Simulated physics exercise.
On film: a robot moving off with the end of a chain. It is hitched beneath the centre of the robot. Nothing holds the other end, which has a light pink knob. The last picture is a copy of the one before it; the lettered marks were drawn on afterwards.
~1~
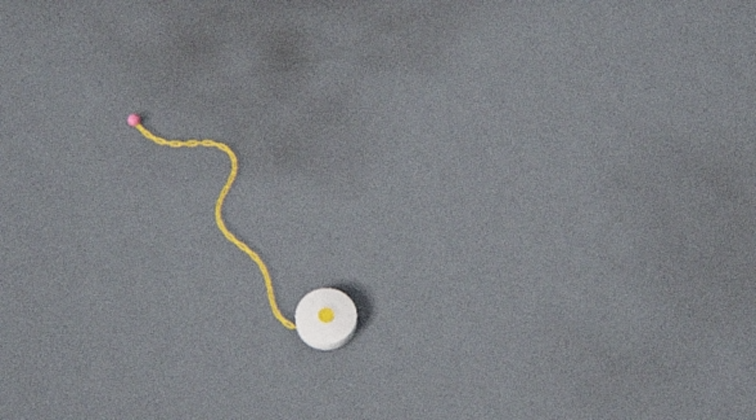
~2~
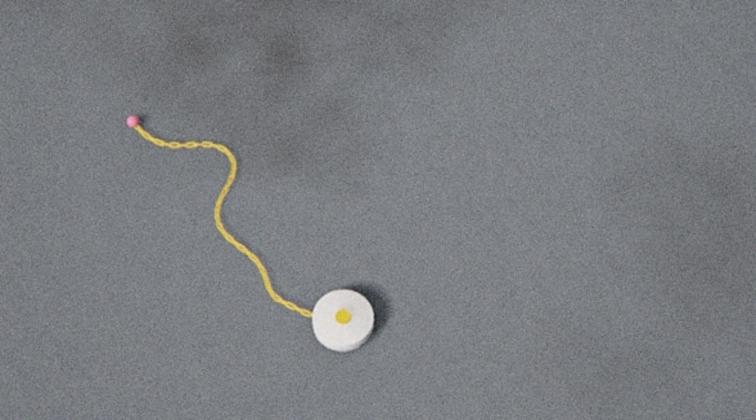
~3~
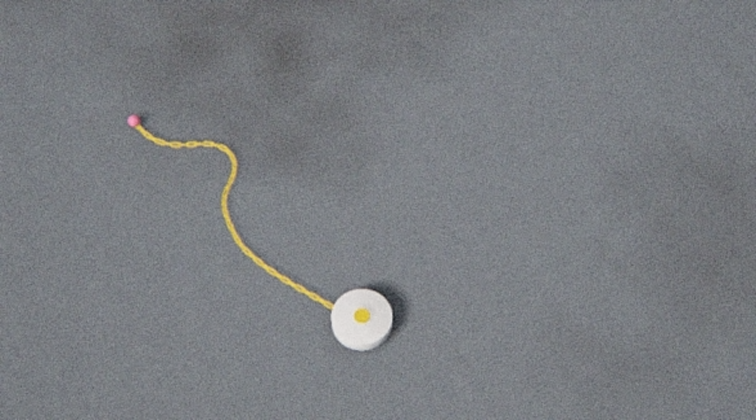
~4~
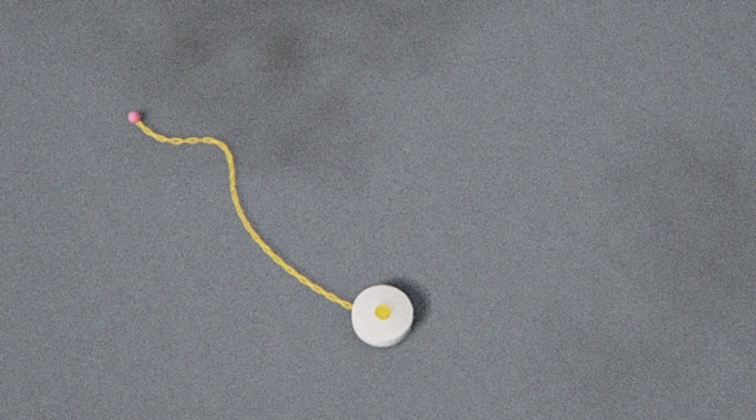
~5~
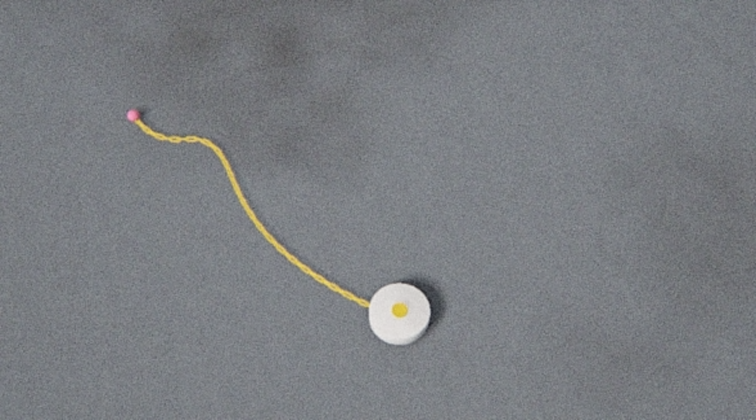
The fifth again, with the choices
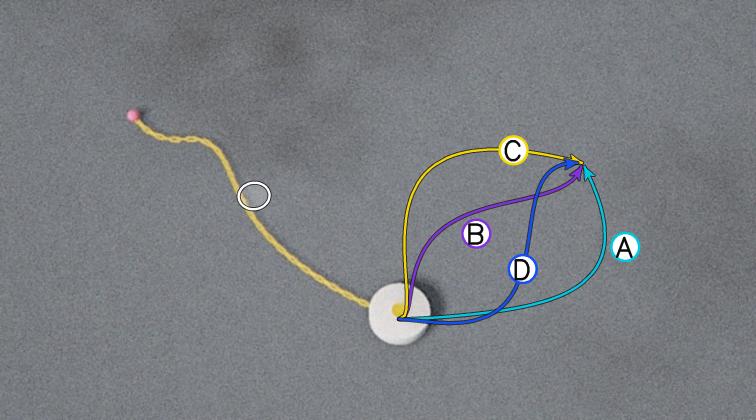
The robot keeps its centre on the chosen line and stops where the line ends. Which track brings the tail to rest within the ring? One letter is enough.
Route A.
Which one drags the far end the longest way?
That is A.
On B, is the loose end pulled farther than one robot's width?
Yes.
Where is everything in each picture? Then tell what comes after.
Robot (326, 320); free end (134, 120), in the first picture.
Robot (343, 321); free end (133, 121), in the second picture.
Robot (362, 320); free end (134, 121), in the third picture.
Robot (382, 317); free end (134, 117), in the fourth picture.
Robot (399, 315); free end (133, 116), in the fifth picture.
On the marked copy, A from (399, 319) via (565, 294) to (584, 167); B from (399, 319) via (468, 214) to (581, 167); C from (399, 319) via (425, 173) to (582, 163); D from (399, 319) via (523, 269) to (578, 163); the ring at (254, 196).
Taking A. A third of the way, robot (528, 301), middle of the chain (341, 246), free end (191, 155).
Two thirds of the way, robot (607, 230), middle of the chain (417, 252), free end (246, 189).
When it is over, robot (584, 158), middle of the chain (428, 243), free end (254, 193); the free end is on the ring.
As for the rest, B leaves the free end at (221, 156); C leaves the free end at (218, 144); D leaves the free end at (225, 177).
